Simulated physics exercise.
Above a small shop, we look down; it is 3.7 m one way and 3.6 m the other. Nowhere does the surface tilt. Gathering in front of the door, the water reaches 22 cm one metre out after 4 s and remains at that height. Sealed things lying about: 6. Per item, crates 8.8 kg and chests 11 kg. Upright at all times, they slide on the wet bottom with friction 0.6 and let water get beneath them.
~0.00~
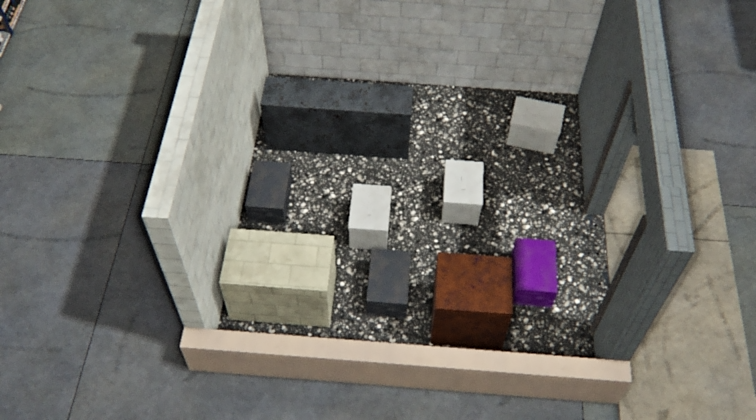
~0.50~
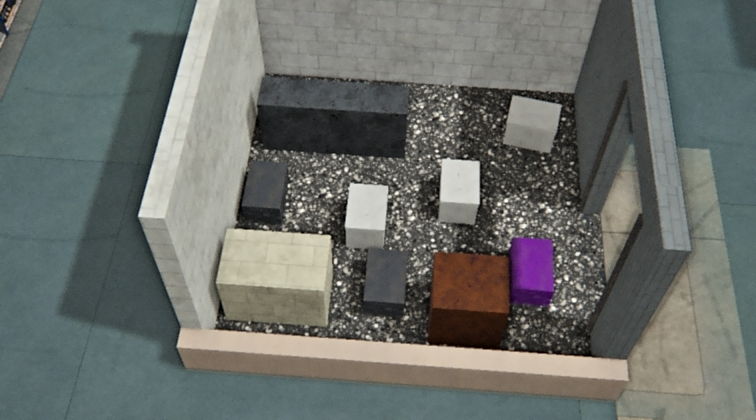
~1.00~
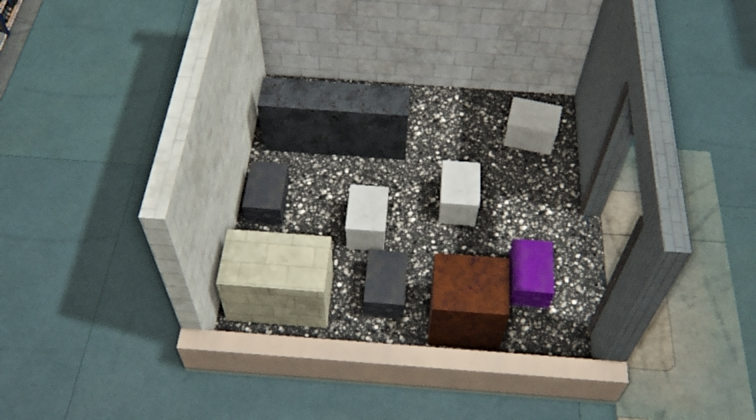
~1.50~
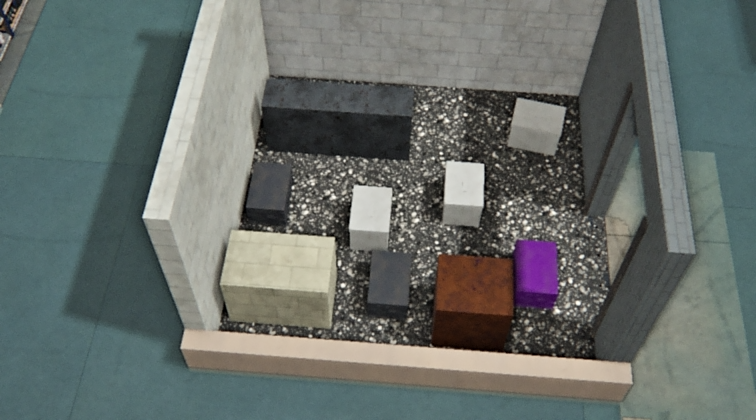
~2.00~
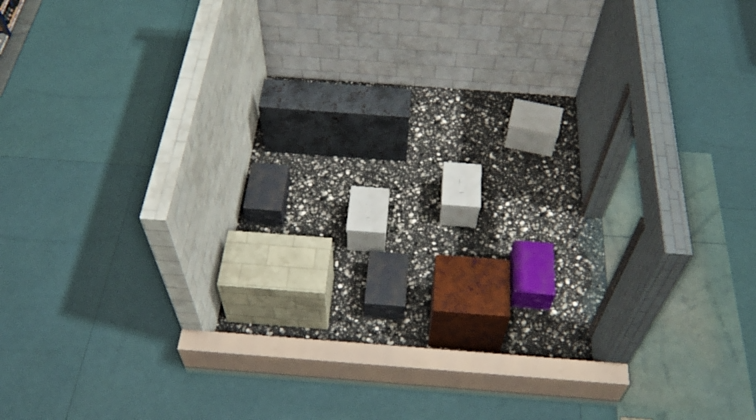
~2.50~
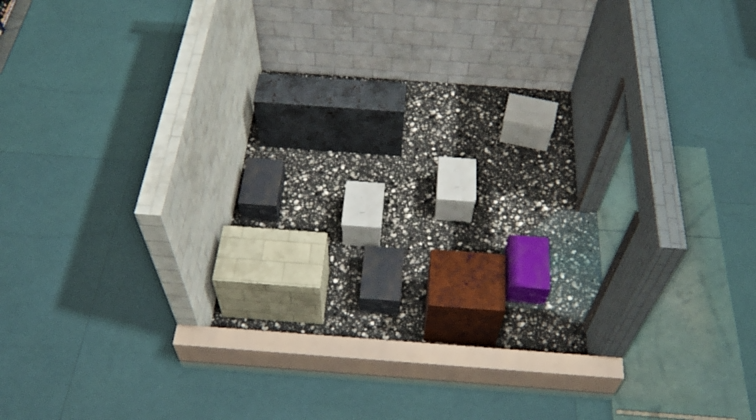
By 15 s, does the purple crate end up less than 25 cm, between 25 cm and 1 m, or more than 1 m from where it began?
Result: A long trip.
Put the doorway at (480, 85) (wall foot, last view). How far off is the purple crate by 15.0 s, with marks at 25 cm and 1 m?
Well, the purple crate shifts somewhat in that setup.
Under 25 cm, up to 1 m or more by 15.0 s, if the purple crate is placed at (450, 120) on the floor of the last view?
In that run it wanders a bit.
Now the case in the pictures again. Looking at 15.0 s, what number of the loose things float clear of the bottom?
Count: 6.
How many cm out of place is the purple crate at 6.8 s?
Shift by then: About 200 cm.
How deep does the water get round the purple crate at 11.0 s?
18 cm or so.
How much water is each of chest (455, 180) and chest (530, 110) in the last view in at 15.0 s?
About 23 and 12 cm.
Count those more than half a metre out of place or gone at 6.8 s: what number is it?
At that moment it comes to 4.
After 3.5 s the purple crate is near (500, 255), 0.3 m from its start, aground; 0 afloat.
After 6.8 s the purple crate is near (317, 223), 2.2 m from its start, afloat; 5 afloat.
After 11.0 s the purple crate is near (339, 223), 1.9 m from its start, afloat; 6 afloat.
After 15.0 s the purple crate is near (325, 213), 2.1 m from its start, afloat; 6 afloat.
